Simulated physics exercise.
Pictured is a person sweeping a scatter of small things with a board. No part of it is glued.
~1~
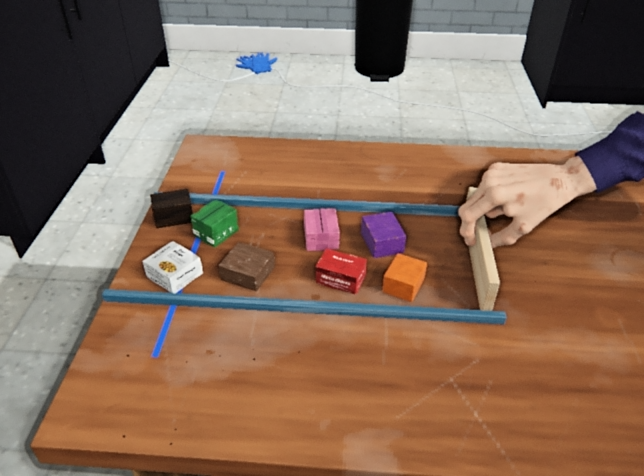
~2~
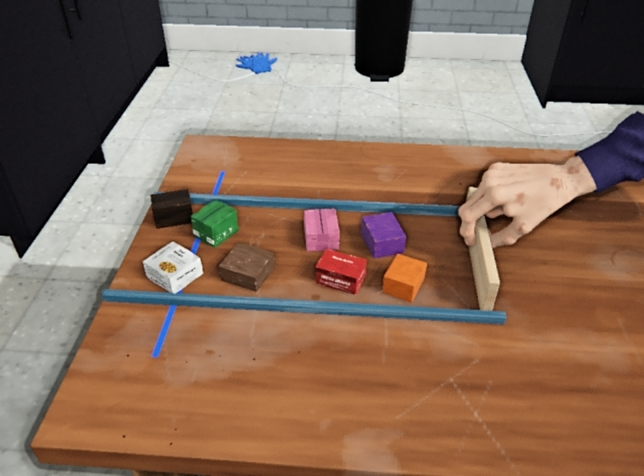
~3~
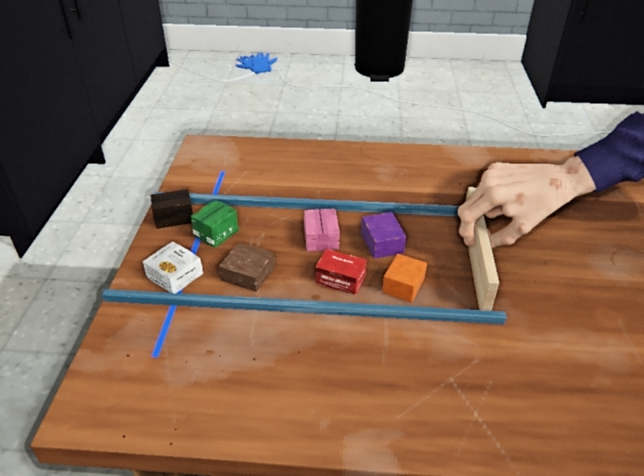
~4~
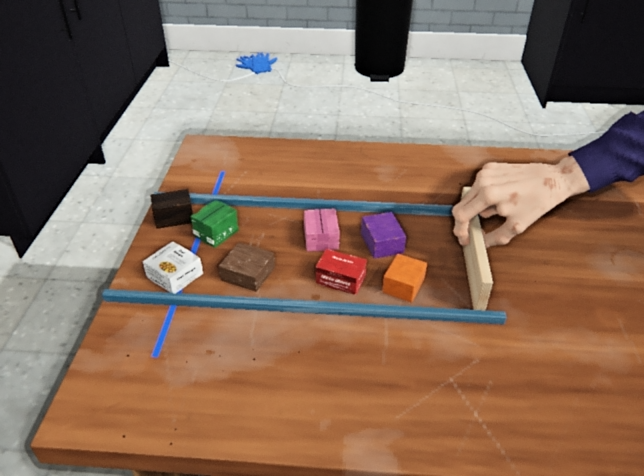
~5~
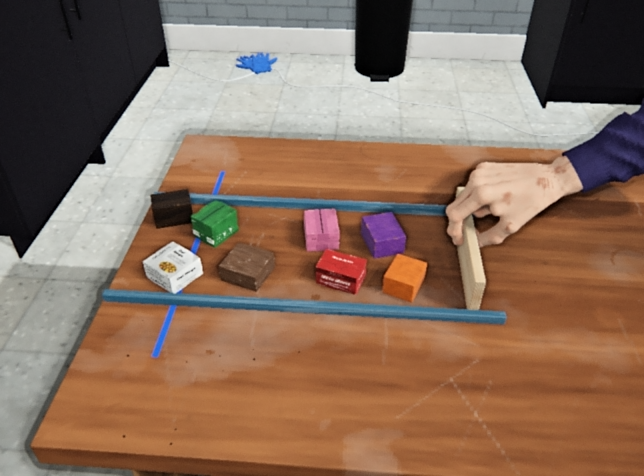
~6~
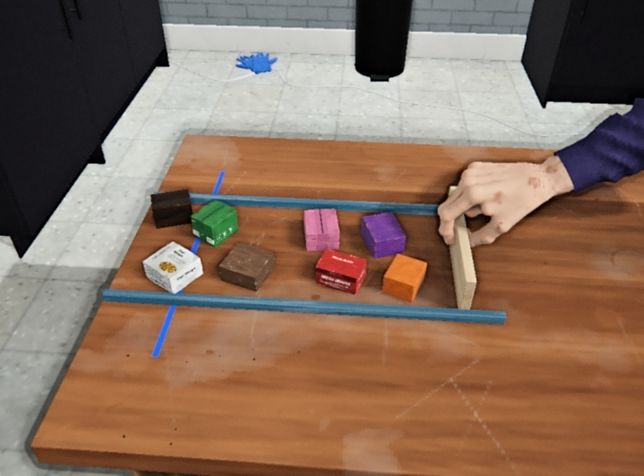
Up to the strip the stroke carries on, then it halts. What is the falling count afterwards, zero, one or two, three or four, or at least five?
Afterwards the falling count is three or four.
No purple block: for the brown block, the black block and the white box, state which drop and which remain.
I'd say the brown block does not stay, the black block stays up, and the white box does not stay.
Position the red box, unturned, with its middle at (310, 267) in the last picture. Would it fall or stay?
Here the red box sits tight.
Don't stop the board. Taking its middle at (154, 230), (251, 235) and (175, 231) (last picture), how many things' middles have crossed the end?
Past-the-end tally - position 1: 6, position 2: 1, position 3: 6.
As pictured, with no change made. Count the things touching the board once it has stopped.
The count comes out at 2.
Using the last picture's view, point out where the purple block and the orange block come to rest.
In the last picture the purple block sits around (185, 223) and the orange block around (168, 268).
Soon after, none off yet; black block at rest near (172, 209); white box at rest near (173, 268); green box at rest near (215, 223).
In the end, the number that fall off is three or four; gone, brown block, green box and white box.
